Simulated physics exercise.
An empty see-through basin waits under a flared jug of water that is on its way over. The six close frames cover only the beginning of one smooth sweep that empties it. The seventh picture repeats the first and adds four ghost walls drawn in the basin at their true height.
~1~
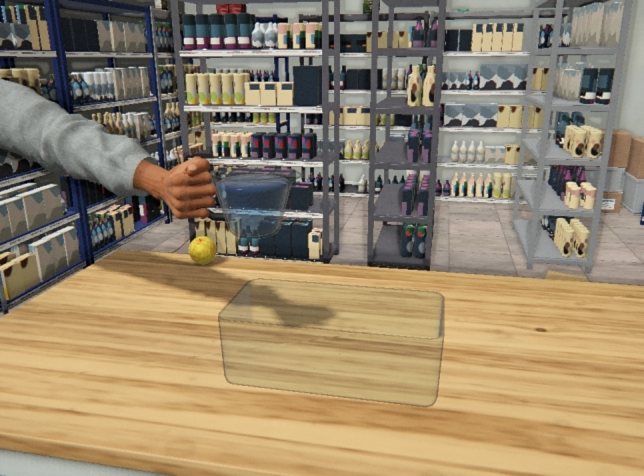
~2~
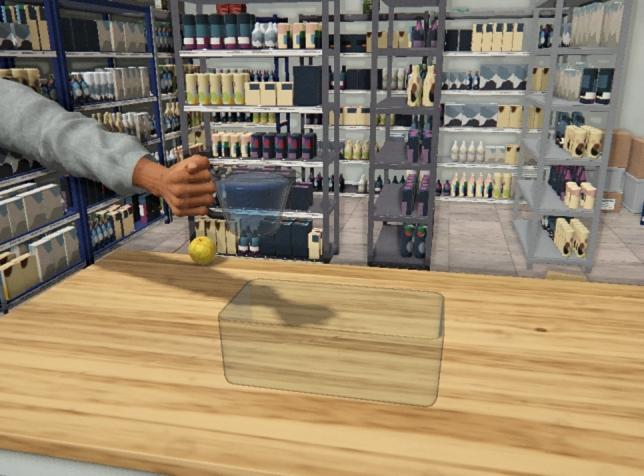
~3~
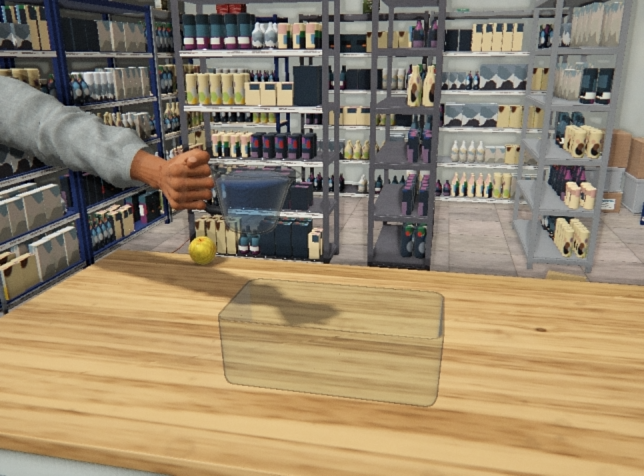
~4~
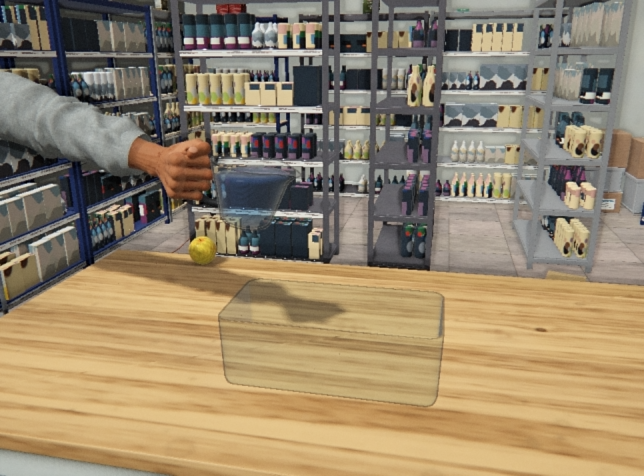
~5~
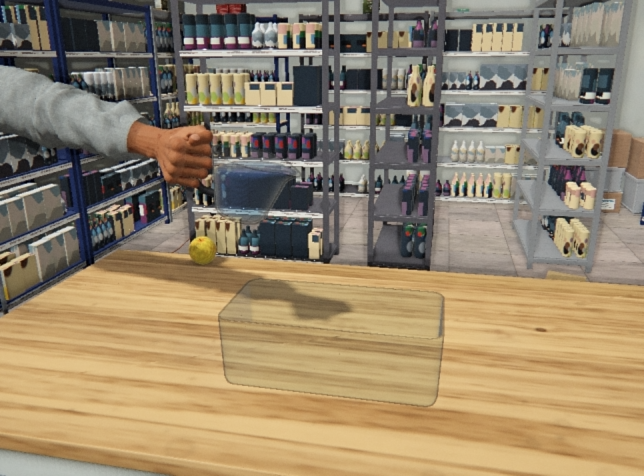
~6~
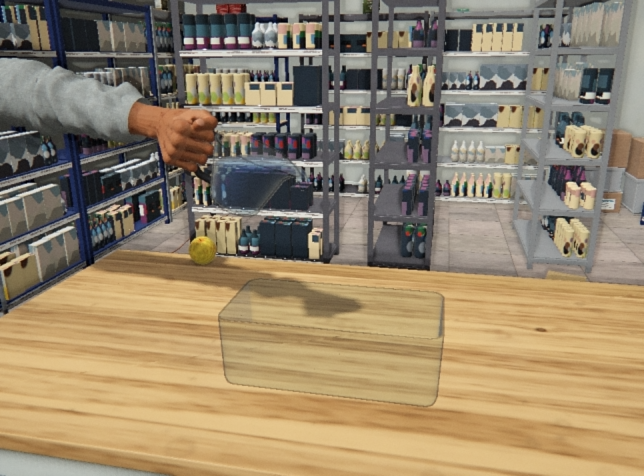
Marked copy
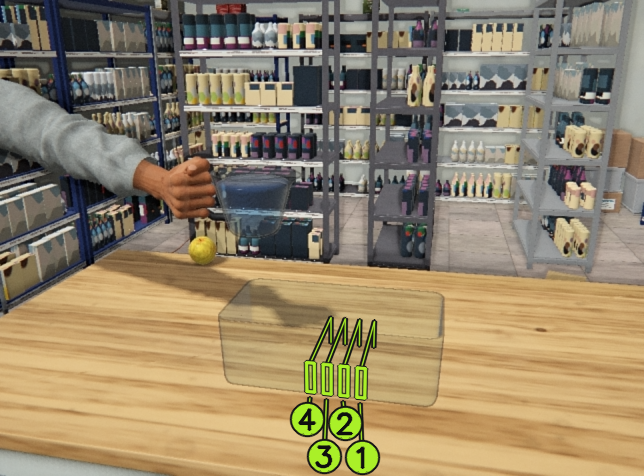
In a store lined with stocked shelves, a hand holds a clear jug of water upright above a wooden counter, near a small yellow fruit and an empty see-through basin. The hand then gradually tilts the jug to the right, until water just begins to pass its lip.
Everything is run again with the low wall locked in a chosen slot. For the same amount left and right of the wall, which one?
1 beats the others.
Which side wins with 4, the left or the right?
More ends on the right.
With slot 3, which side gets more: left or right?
The right one.
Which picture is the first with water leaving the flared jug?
In picture 6.
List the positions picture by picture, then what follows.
In the first picture, upright, lip at (301, 176); basin from (226, 379) to (437, 404); nothing has left yet.
In the second picture, upright, lip at (301, 176); nothing has left yet.
In the third picture, tipped about 4°, lip at (301, 176); nothing has left yet.
In the fourth picture, tipped about 10°, lip at (300, 176); nothing has left yet.
In the fifth picture, tipped about 17°, lip at (300, 176); nothing has left yet.
In the sixth picture, tipped about 25°, lip at (300, 175); water is over the lip, down to (303, 187).
On the marked copy, 1 at (360, 403); 2 at (343, 401); 3 at (326, 399); 4 at (309, 397).
For slot 1, about 44 % ends left of the wall and 52 % right of it; 4 % is lost outside.
For slot 2, about 13 % ends left of the wall and 84 % right of it; 3 % is lost outside.
For slot 3, about 6 % ends left of the wall and 91 % right of it; 3 % is lost outside.
For slot 4, about 5 % ends left of the wall and 92 % right of it; 3 % is lost outside.
